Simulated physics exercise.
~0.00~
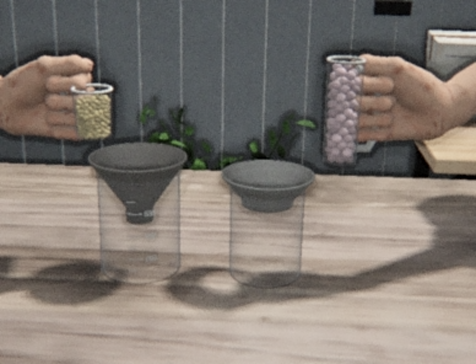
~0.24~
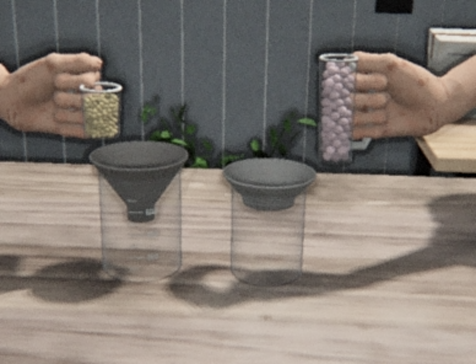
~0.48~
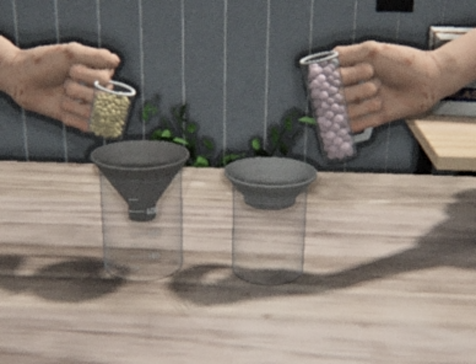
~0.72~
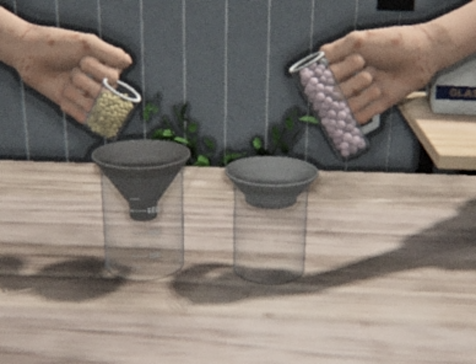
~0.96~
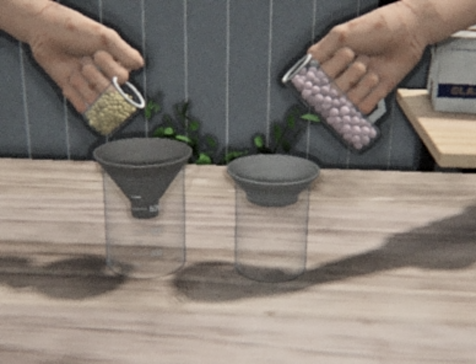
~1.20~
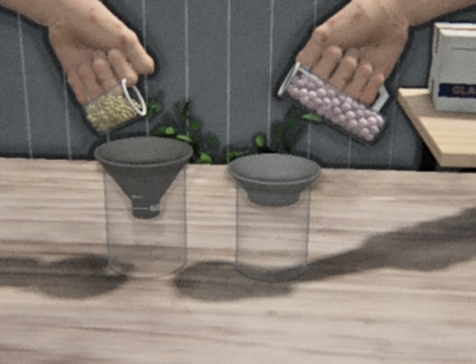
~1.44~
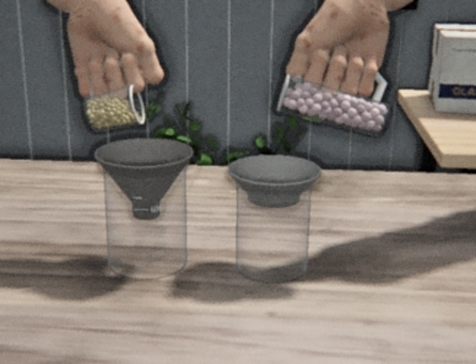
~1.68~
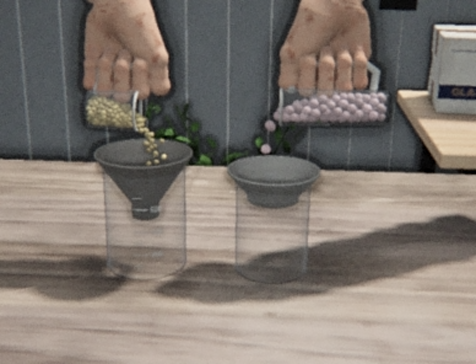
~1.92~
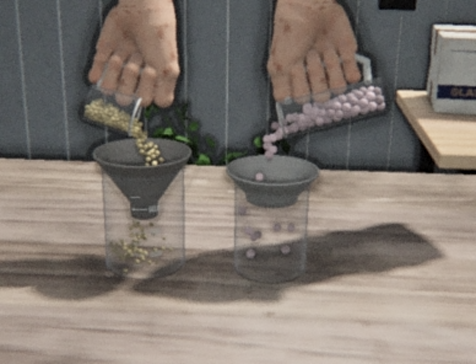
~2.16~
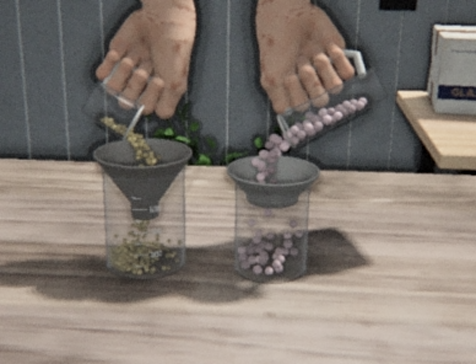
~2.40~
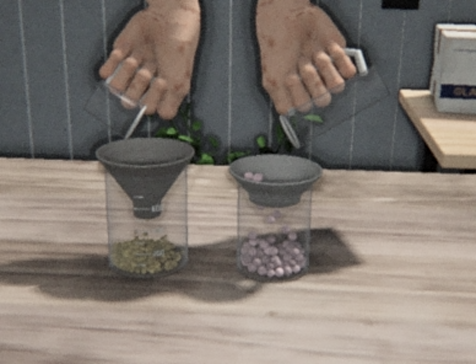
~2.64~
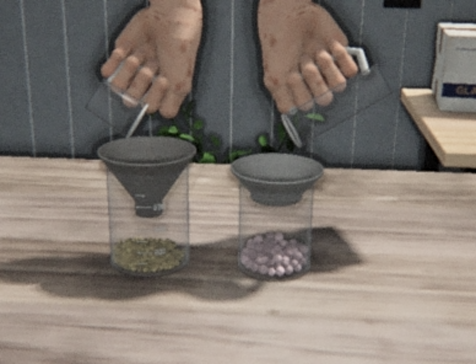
Two hands tip small cups over funnels, and all the loose pieces drop into the jars.
